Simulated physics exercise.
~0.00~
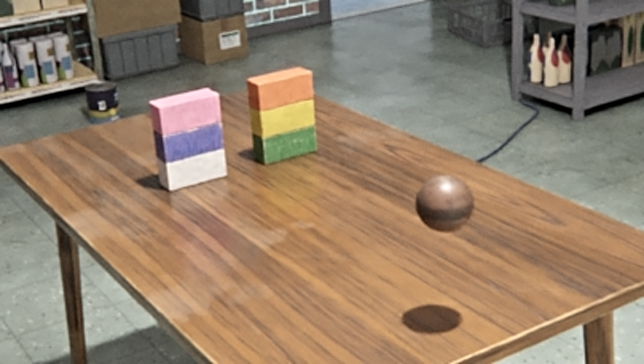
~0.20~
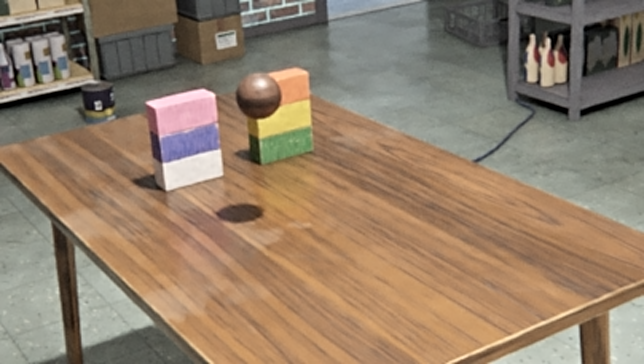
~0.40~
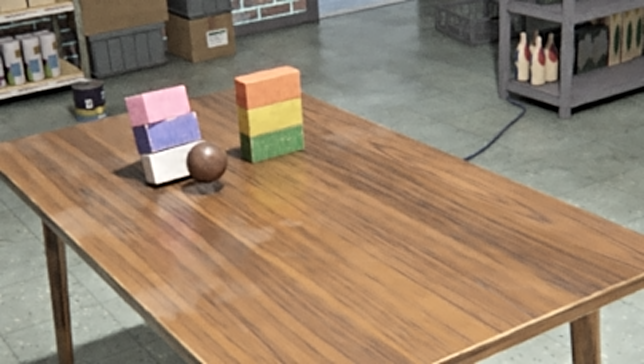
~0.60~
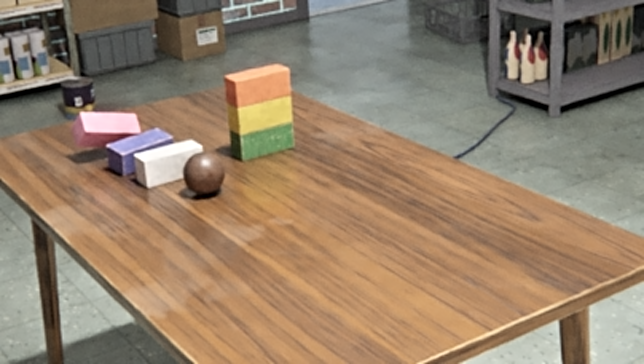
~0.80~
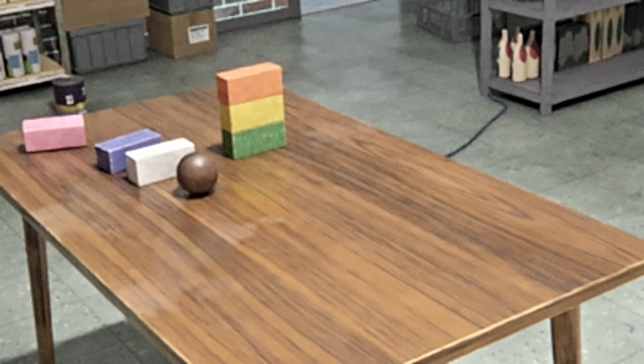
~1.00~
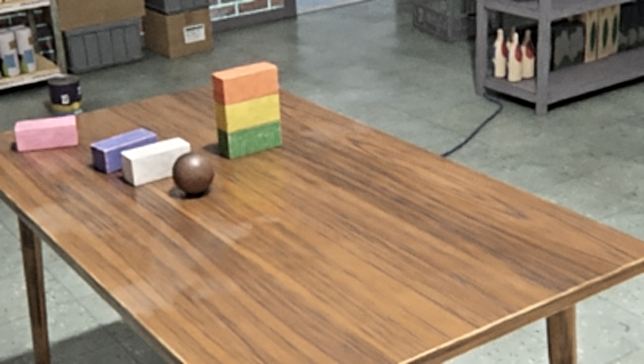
A brown ball flew left across a wooden table and hit the stack of pink, blue and white blocks, which tipped over to the left and ended spread out in a row, while the ball settled beside the white block and the other stack stayed standing.
